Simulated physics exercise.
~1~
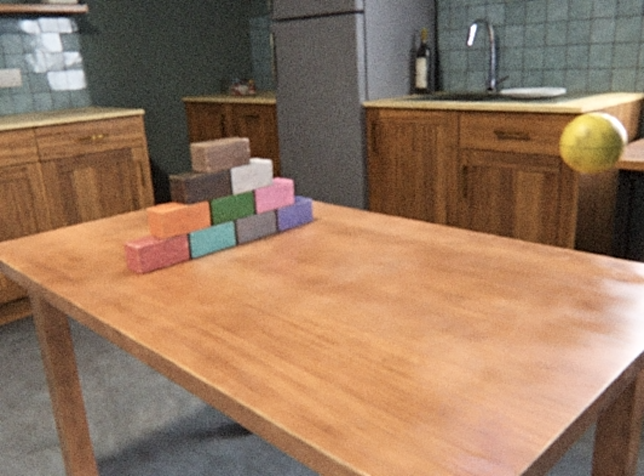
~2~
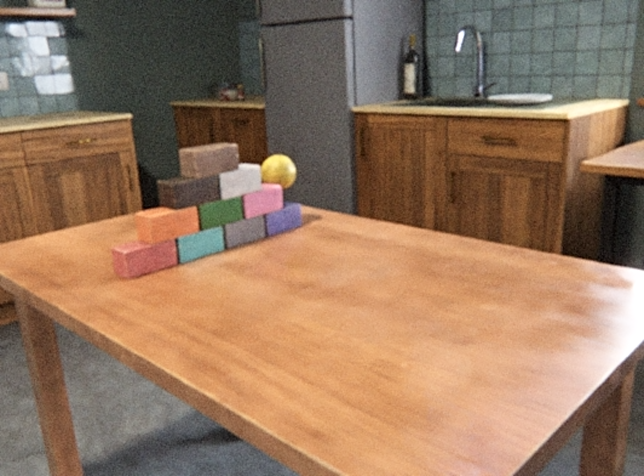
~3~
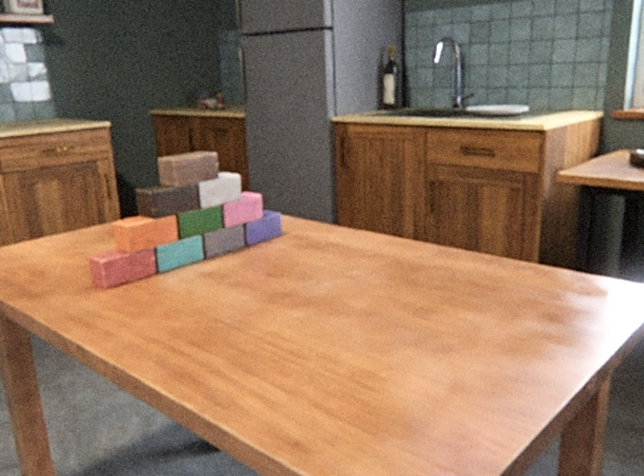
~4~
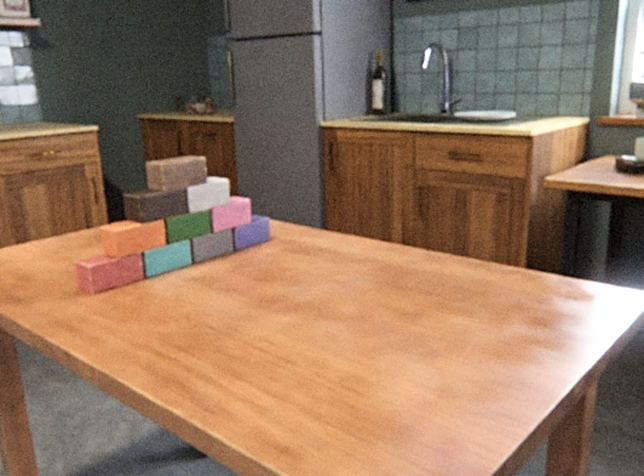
A yellow ball flies left behind the stacked colored blocks and disappears, leaving the pile standing.
